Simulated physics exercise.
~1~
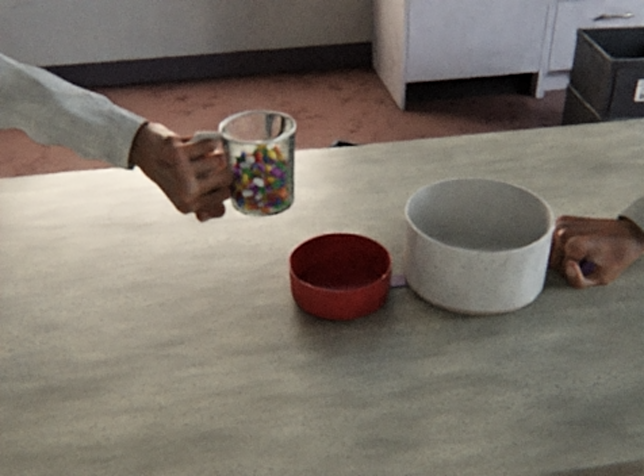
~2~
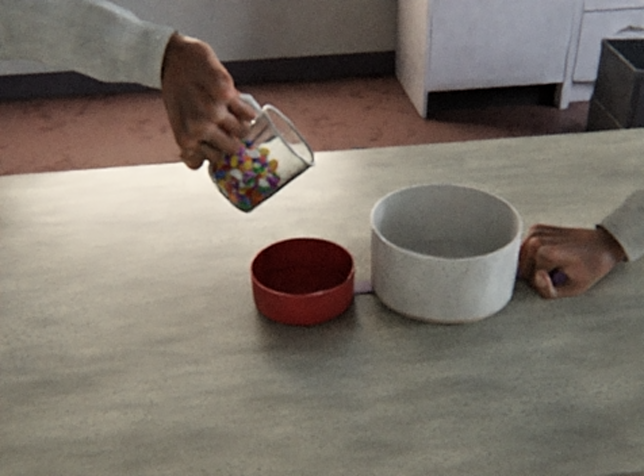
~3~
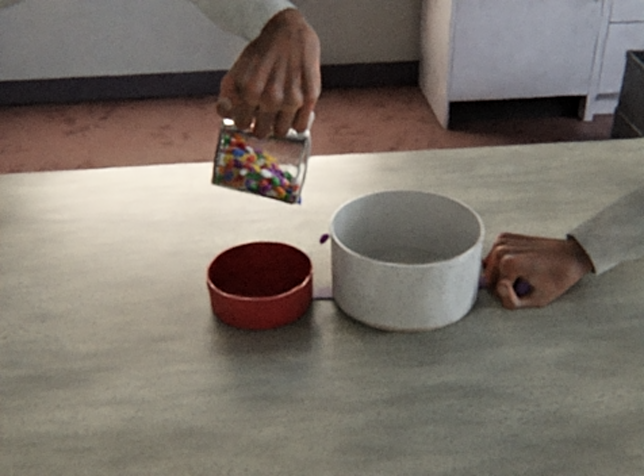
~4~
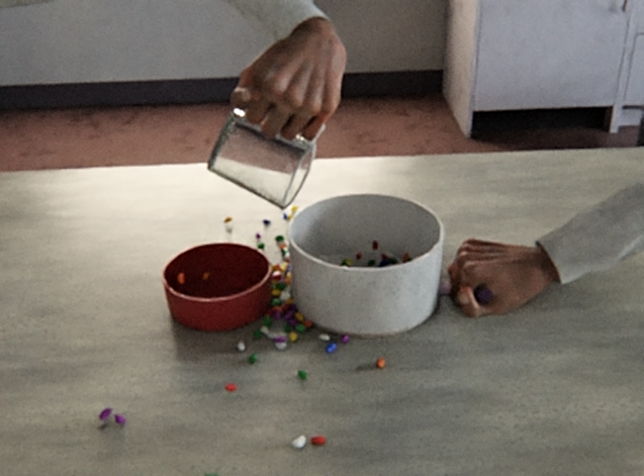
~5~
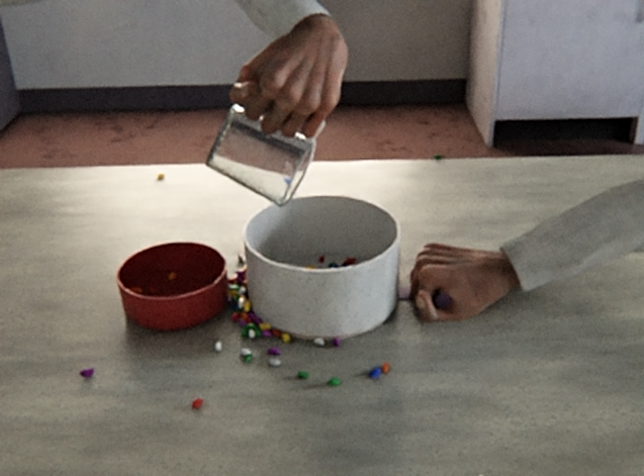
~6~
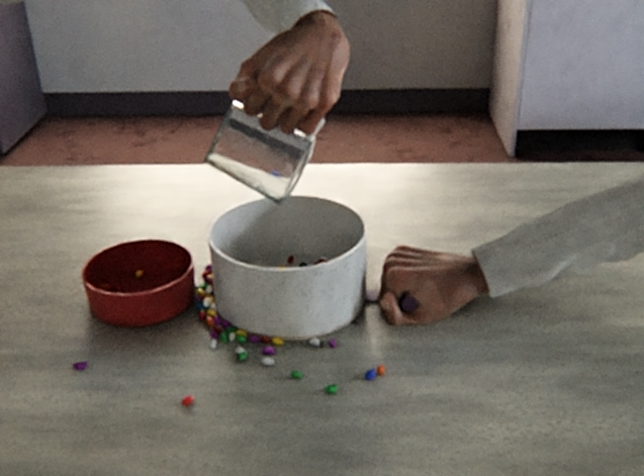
To begin with, a hand on the left holds a clear cup full of colourful jelly beans above a pale table, while another hand rests beside a white pot joined to a smaller red dish. The lower hand and both dishes move left together as the cup tips steadily over. Once it tilts past its side, the beans pour down around the gap between the dishes. Many land in the white pot, a few drop into the red dish, and the rest scatter across the table. Finally, the emptied cup stays tilted above the pot, with spilled beans clustered at its base.
